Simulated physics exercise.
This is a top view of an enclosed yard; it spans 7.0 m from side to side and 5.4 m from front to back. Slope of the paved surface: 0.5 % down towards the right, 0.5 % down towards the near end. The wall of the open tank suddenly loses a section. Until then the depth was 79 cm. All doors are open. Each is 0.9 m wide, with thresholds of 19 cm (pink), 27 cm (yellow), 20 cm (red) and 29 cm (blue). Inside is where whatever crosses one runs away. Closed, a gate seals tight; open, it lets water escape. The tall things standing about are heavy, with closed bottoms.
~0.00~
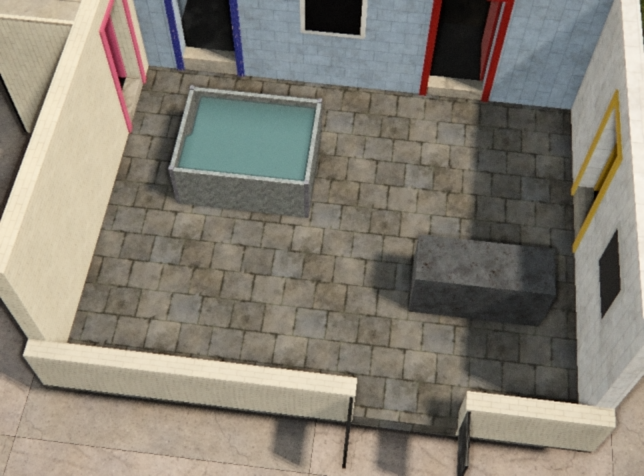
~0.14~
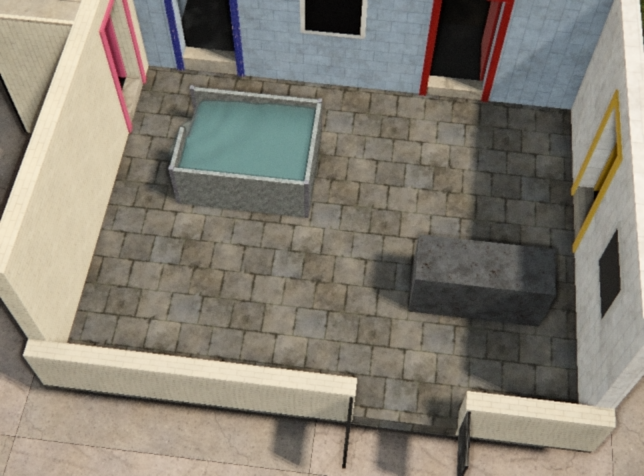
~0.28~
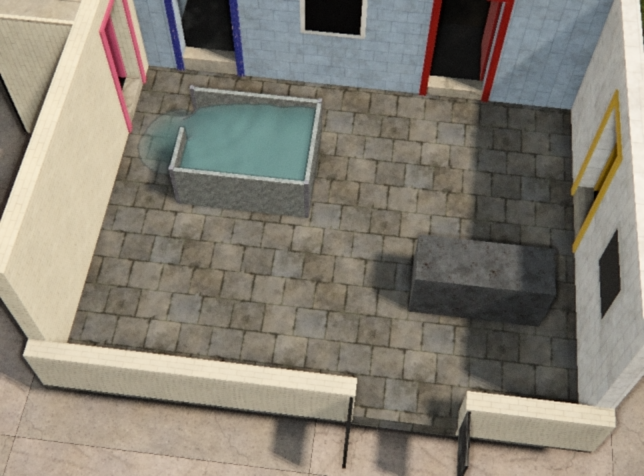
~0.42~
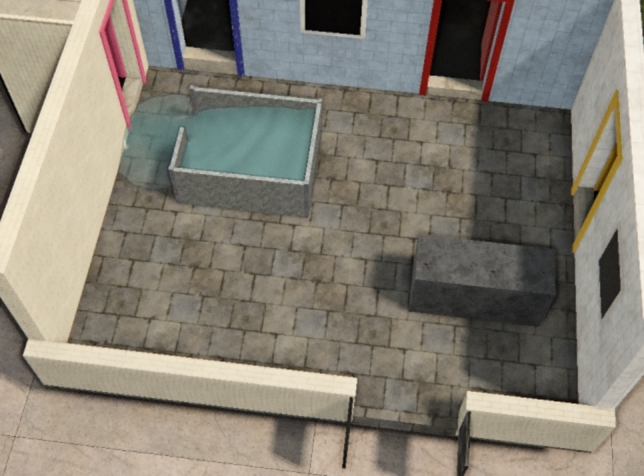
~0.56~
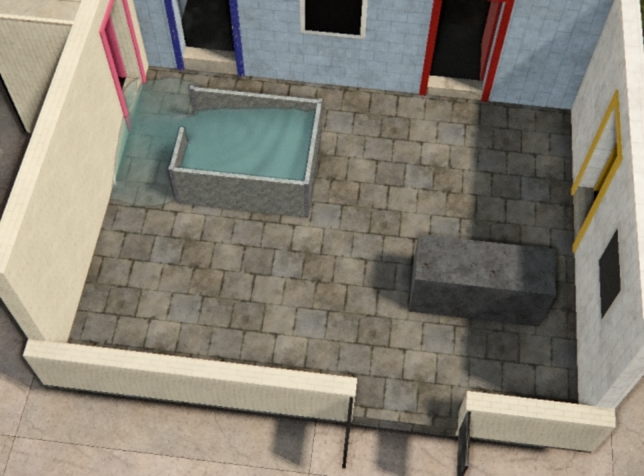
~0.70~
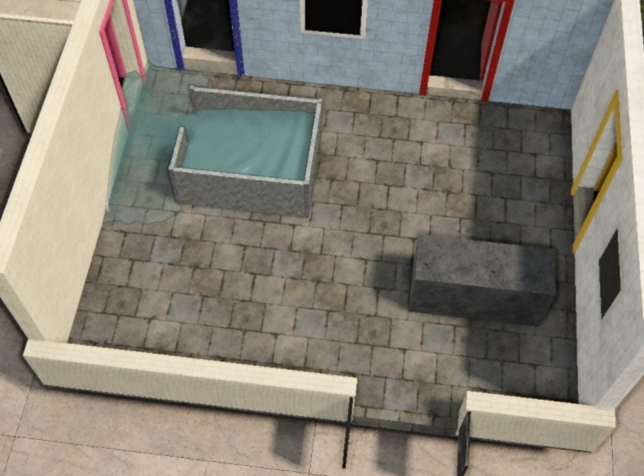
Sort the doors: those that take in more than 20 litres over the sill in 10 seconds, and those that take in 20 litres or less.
Sorted: The pink door takes in more; the yellow door takes in 20 litres or less; the red door takes in 20 litres or less; the blue door takes in 20 litres or less.
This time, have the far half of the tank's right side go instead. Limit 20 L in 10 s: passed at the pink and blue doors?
Then: Pink under, blue not over.
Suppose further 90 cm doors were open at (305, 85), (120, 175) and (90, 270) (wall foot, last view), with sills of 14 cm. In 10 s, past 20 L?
In turn: Below, past it, under.
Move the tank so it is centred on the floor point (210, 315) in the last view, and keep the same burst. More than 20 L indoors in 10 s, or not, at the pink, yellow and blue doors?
Lab note: Pink door limit not exceeded; yellow door limit not exceeded; blue door limit not exceeded.
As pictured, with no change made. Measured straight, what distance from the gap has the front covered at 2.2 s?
About 4.0 m out.
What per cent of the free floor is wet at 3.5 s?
Wet share: Near 50 percent.
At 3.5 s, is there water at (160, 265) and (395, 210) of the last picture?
I'd call them drenched and then spared.
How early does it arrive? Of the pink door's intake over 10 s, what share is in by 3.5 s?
Share by then: ~ 95 %.
After 1.4 s water covers 15 % of the floor and is deepest (55 cm) near (147, 73); pink door 38 cm at the sill, 76 L in, yellow door not reached, red door not reached, blue door 14 cm at the sill, 0 L in.
After 2.2 s water covers 30 % of the floor and is deepest (42 cm) near (147, 73); pink door 31 cm at the sill, 151 L in, yellow door not reached, red door not reached, blue door 15 cm at the sill, 0 L in.
After 3.5 s water covers 50 % of the floor and is deepest (28 cm) near (147, 73); pink door 26 cm at the sill, 193 L in, yellow door not reached, red door 2 cm at the sill, 0 L in, blue door 14 cm at the sill, 0 L in.
After 6.0 s water covers 80 % of the floor and is deepest (16 cm) near (130, 133); pink door 16 cm at the sill, 207 L in, yellow door 7 cm at the sill, 0 L in, red door 6 cm at the sill, 0 L in, blue door 10 cm at the sill, 0 L in.
After 10.0 s water covers 95 % of the floor and is deepest (12 cm) near (578, 426); pink door 8 cm at the sill, 208 L in, yellow door 6 cm at the sill, 0 L in, red door 3 cm at the sill, 0 L in, blue door 6 cm at the sill, 0 L in.
